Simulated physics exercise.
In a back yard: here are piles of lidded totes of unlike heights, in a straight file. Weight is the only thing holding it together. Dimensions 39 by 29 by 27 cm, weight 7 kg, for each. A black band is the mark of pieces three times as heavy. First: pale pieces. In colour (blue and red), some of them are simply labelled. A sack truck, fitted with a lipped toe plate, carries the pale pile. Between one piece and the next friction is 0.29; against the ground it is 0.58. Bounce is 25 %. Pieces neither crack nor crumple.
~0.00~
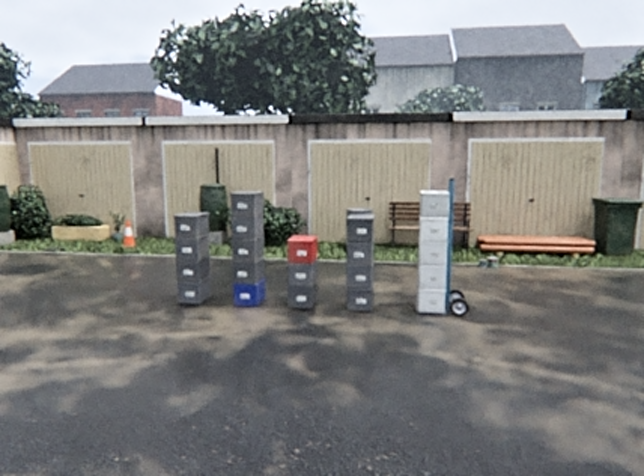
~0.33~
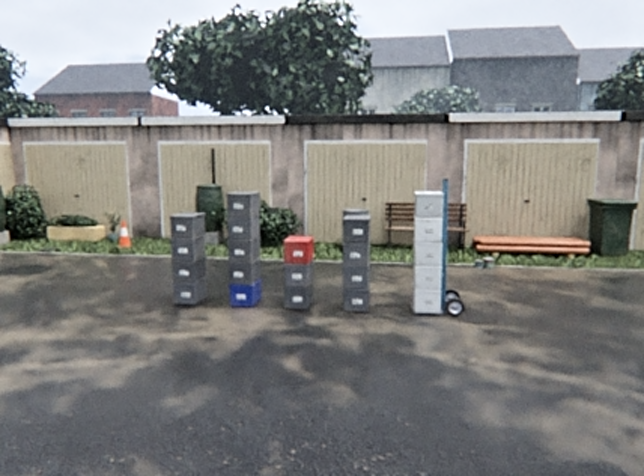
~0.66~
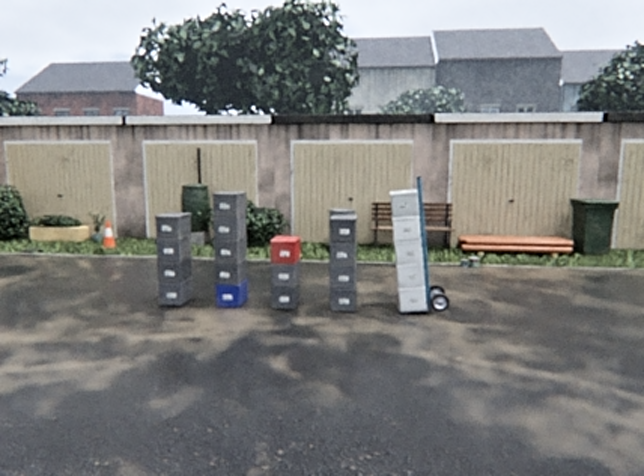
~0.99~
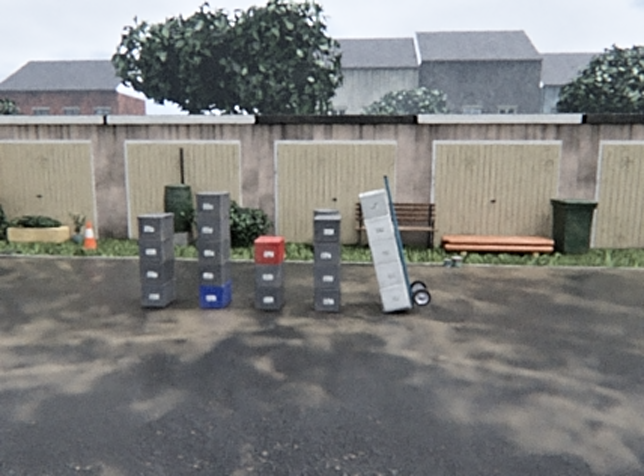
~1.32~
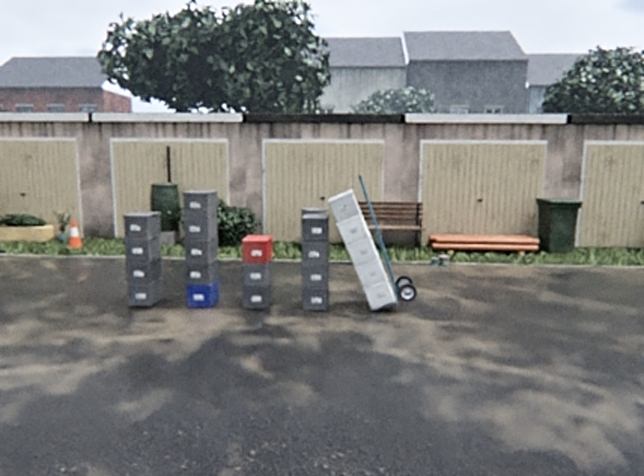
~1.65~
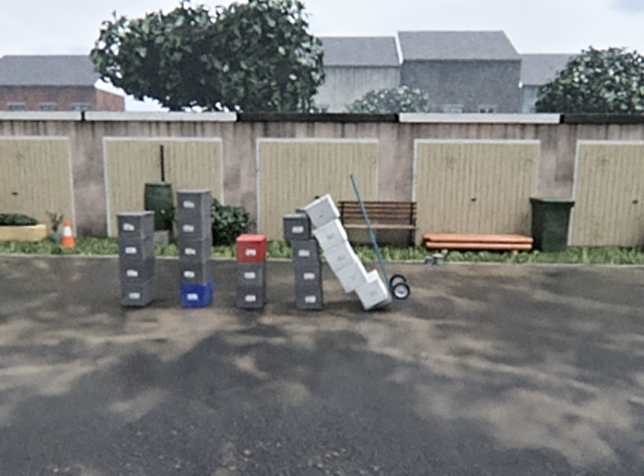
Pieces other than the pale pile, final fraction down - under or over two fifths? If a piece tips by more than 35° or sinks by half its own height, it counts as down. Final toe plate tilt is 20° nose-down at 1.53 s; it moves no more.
Over.
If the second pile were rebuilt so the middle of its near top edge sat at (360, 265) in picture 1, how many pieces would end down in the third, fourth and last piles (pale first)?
Third 1, fourth 0, last 0.
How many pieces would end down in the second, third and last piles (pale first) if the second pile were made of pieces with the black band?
The tally would be second 0, then third 0, then last 0.
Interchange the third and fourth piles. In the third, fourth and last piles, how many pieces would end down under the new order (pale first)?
Down tally in the new order: Third = 3, fourth = 2, last = 3.
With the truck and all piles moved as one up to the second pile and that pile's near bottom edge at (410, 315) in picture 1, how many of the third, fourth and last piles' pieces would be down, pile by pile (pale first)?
Down per pile: Third 1; fourth 0; last 0.
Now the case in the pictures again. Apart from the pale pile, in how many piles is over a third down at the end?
I make it 4 of the piles.
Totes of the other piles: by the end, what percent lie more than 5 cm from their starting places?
Displaced: 90 %.
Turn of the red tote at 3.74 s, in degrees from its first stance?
About 0 degrees.
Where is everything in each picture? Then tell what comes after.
In the first frame (places mark the middle of the side facing us; the camera pans a little), truck frame (452, 207) 0° forward; red tote (300, 252); blue tote (245, 296); the rest undisturbed.
Truck frame (446, 207) 1° forward; red tote (296, 253), in the second frame.
Truck frame (422, 205) 6° forward, top of the pale pile leaning 6°; red tote (283, 253); the rest undisturbed, in the third frame.
Truck frame (392, 203) 13° forward, top of the pale pile leaning 13°; red tote (267, 253); the rest undisturbed, in the fourth frame.
Truck frame (368, 202) 19° forward, top of the pale pile leaning 23°; red tote (255, 252); the rest undisturbed, in the fifth frame.
Truck frame (360, 201) 20° forward, top of the pale pile leaning 29°; red tote (249, 252); blue tote (193, 296); 2 disturbed, none down, in the sixth frame.
After 2.24 s, 5 of the pale pile down; 2 of the 16 other totes down; red tote leaning 6°.
After 3.74 s, 5 of the pale pile down; 10 of the 16 other totes down; red tote 27 cm lower.
At rest (5.5 s), 5 of the pale pile down; 14 of the 16 other totes down; red tote 27 cm lower; blue tote unmoved. That is 88 per cent. As the last picture would show them, middles, red tote near (208, 270), blue tote near (197, 292).
